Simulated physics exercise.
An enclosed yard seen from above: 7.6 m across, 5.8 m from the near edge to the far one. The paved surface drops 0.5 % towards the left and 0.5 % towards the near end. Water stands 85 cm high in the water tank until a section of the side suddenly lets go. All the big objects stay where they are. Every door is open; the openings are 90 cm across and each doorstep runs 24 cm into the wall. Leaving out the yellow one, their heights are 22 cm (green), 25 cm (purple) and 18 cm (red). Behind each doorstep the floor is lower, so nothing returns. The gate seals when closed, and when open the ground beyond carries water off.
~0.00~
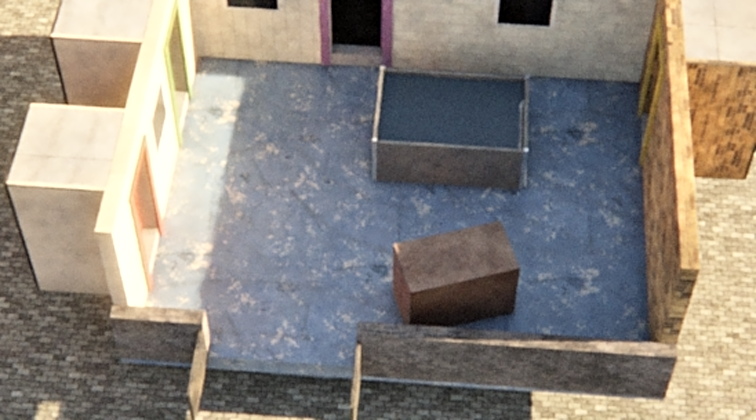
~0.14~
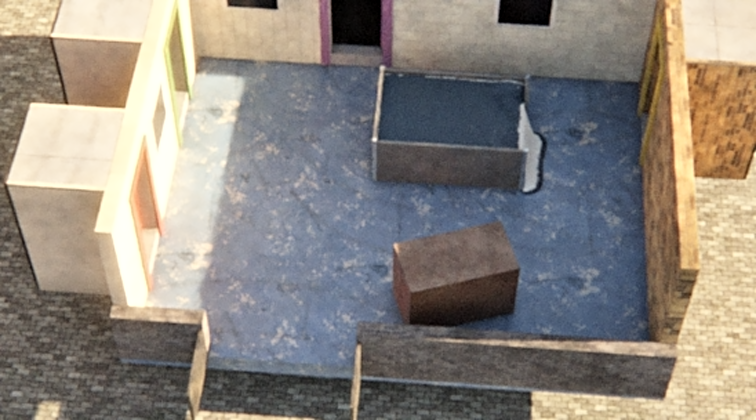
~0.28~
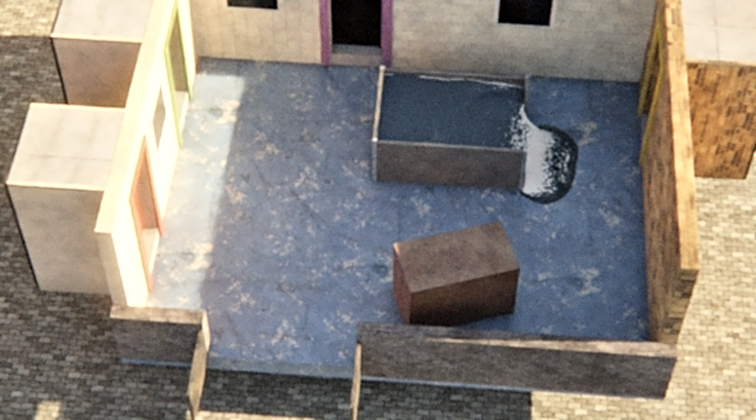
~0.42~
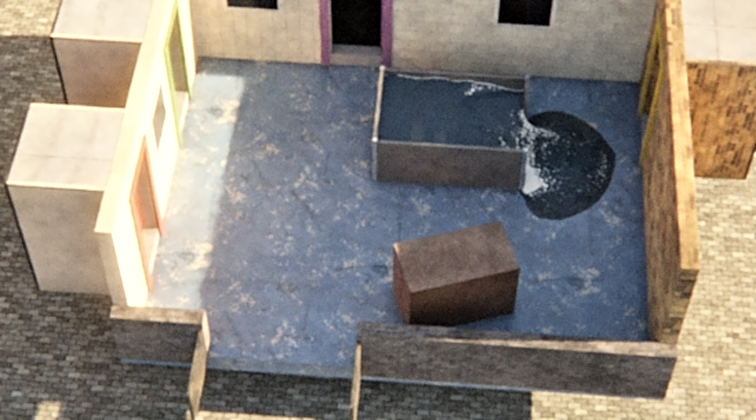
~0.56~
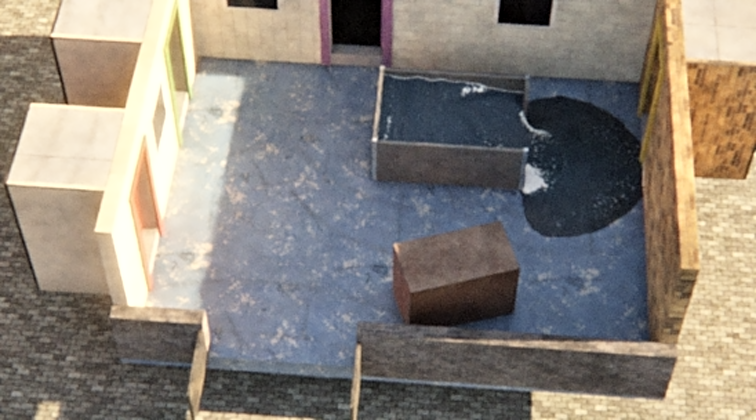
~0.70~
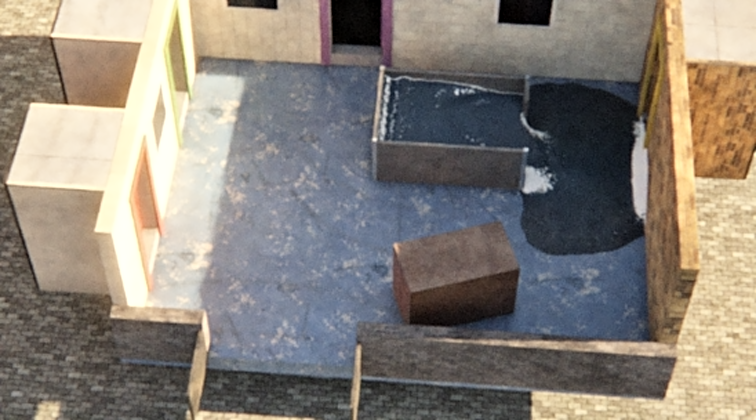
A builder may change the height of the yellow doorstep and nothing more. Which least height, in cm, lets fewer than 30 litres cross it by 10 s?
Some 32 cm above the ground.
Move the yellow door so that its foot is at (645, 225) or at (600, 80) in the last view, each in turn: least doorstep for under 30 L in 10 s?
About 29 and 28 cm.
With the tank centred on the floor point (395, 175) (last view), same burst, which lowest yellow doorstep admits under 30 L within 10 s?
Some 17 cm.
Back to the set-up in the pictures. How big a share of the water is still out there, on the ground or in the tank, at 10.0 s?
About 88 per cent.
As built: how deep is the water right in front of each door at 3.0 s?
Depths in cm: Green 0, purple 0, yellow 26, red 0.
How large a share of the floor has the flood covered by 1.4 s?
Some 20 per cent of it.
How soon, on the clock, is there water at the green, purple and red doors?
Green 5.0 s, purple 3.6 s, red 5.0 s.
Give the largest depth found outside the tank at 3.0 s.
About 35 cm.
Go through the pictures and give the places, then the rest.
The water tank at (452, 112) is whole and still, 85 cm deep; the yellow door at (651, 97) is dry, in the first picture.
Water pours out at (521, 148) and has run 0.4 m, to (542, 150); about 10 cm deep outside, 85 cm at the back, in the second picture.
The gap is at (521, 151), the front 0.8 m out at (571, 171); the back of the water tank holds 85 cm, in the third picture.
The gap is at (521, 152), the front 1.4 m out at (608, 174); the back of the water tank holds 85 cm, in the fourth picture.
The front is at (642, 190), 2.0 m from the gap at (521, 152); 4.3 m2 of floor is wet, 82 cm left at the back, in the fifth picture.
Water pours out at (521, 152) and has run 2.2 m, to (652, 135); about 6 cm deep outside, 72 cm at the back; water is at the yellow door at (651, 97), in the sixth picture.
After 1.4 s water covers 20 % of the floor, deepest (46 cm) near (642, 181); 34 cm at the yellow door, 72 litres in over its 13 cm doorstep.
After 3.0 s water covers 35 % of the floor, deepest (35 cm) near (649, 372); 26 cm at the yellow door, 259 litres in over its 13 cm doorstep.
After 10.0 s water covers 95 % of the floor, deepest (12 cm) near (490, 351); 7 cm at the yellow door, 313 litres in over its 13 cm doorstep.
At the yellow door as built, the water arrived by 0.7 s and peaked near 37 cm at 1.8 s.
Run again over the same 10 s with other heights there, 47 litres in over 29.5 cm, 17 litres over 34.5 cm. The limit of 30 litres is kept from about 32 cm up.
